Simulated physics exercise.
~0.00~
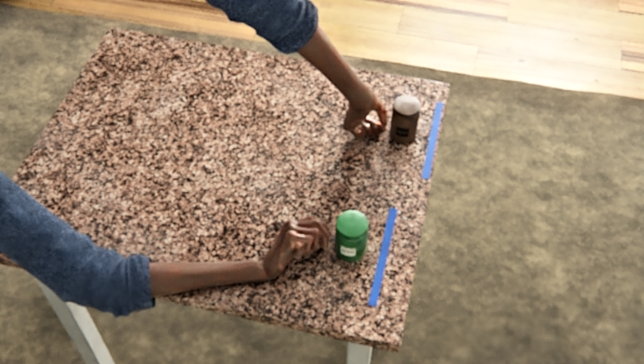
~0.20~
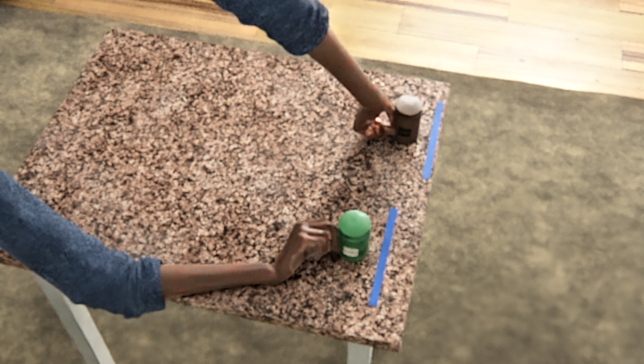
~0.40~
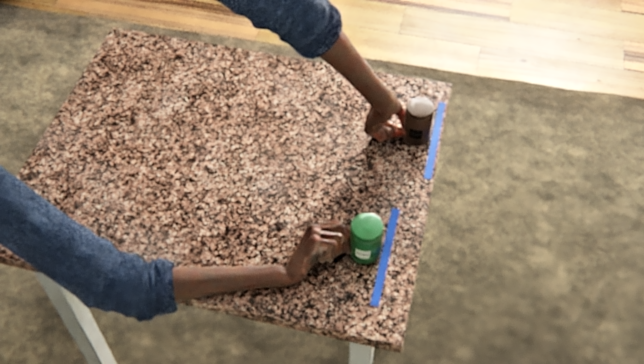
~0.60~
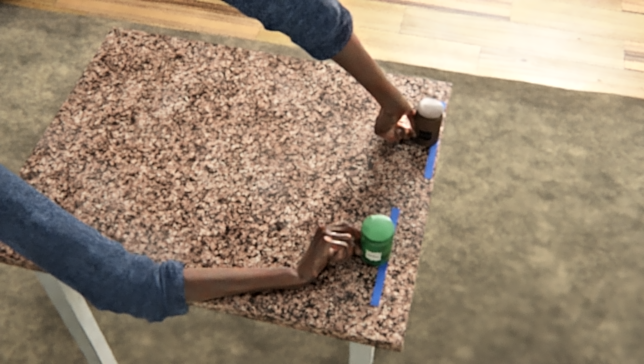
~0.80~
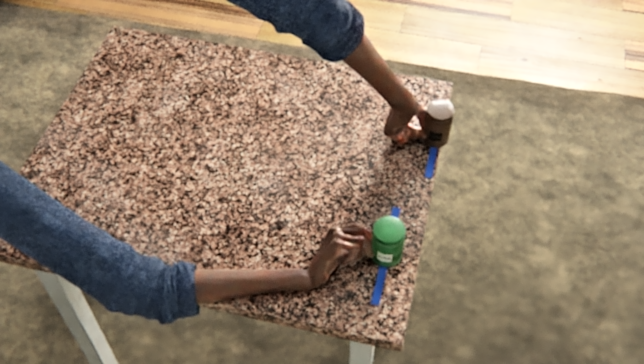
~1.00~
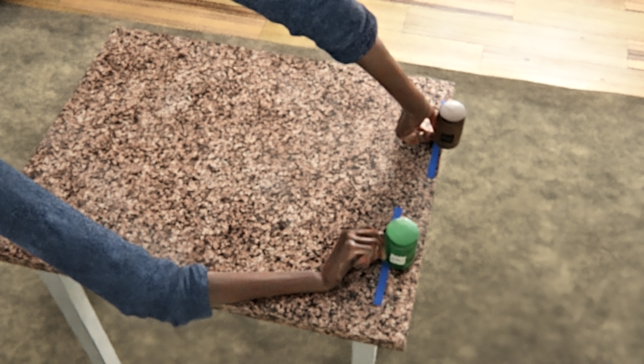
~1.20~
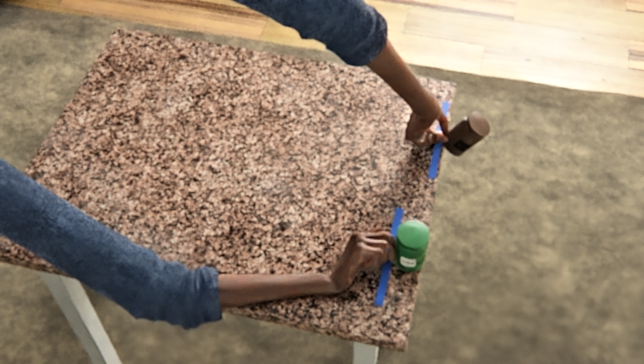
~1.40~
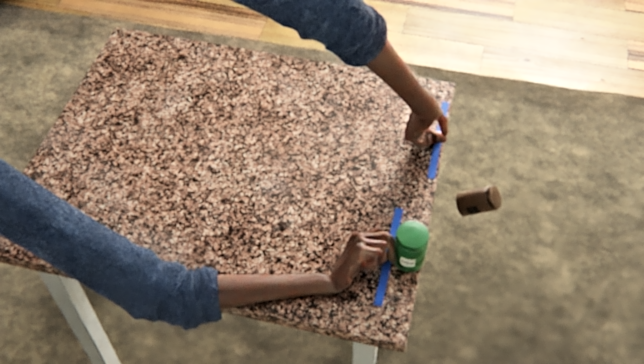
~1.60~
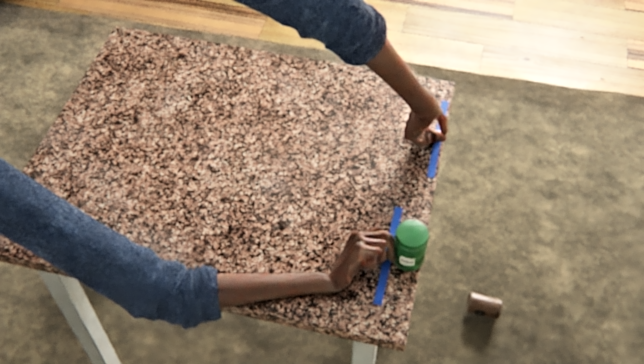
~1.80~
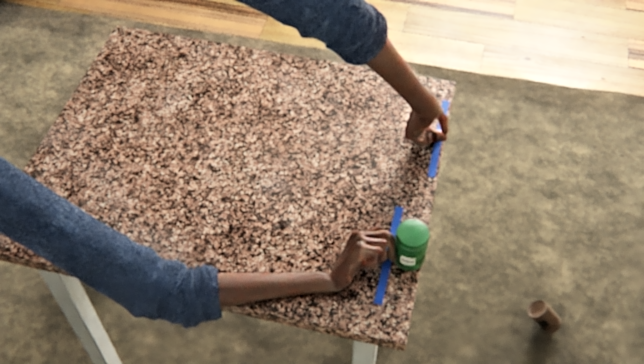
Brown jar and green jar pushed by two hands across a speckled tabletop, the brown one falling to the floor, the green staying.
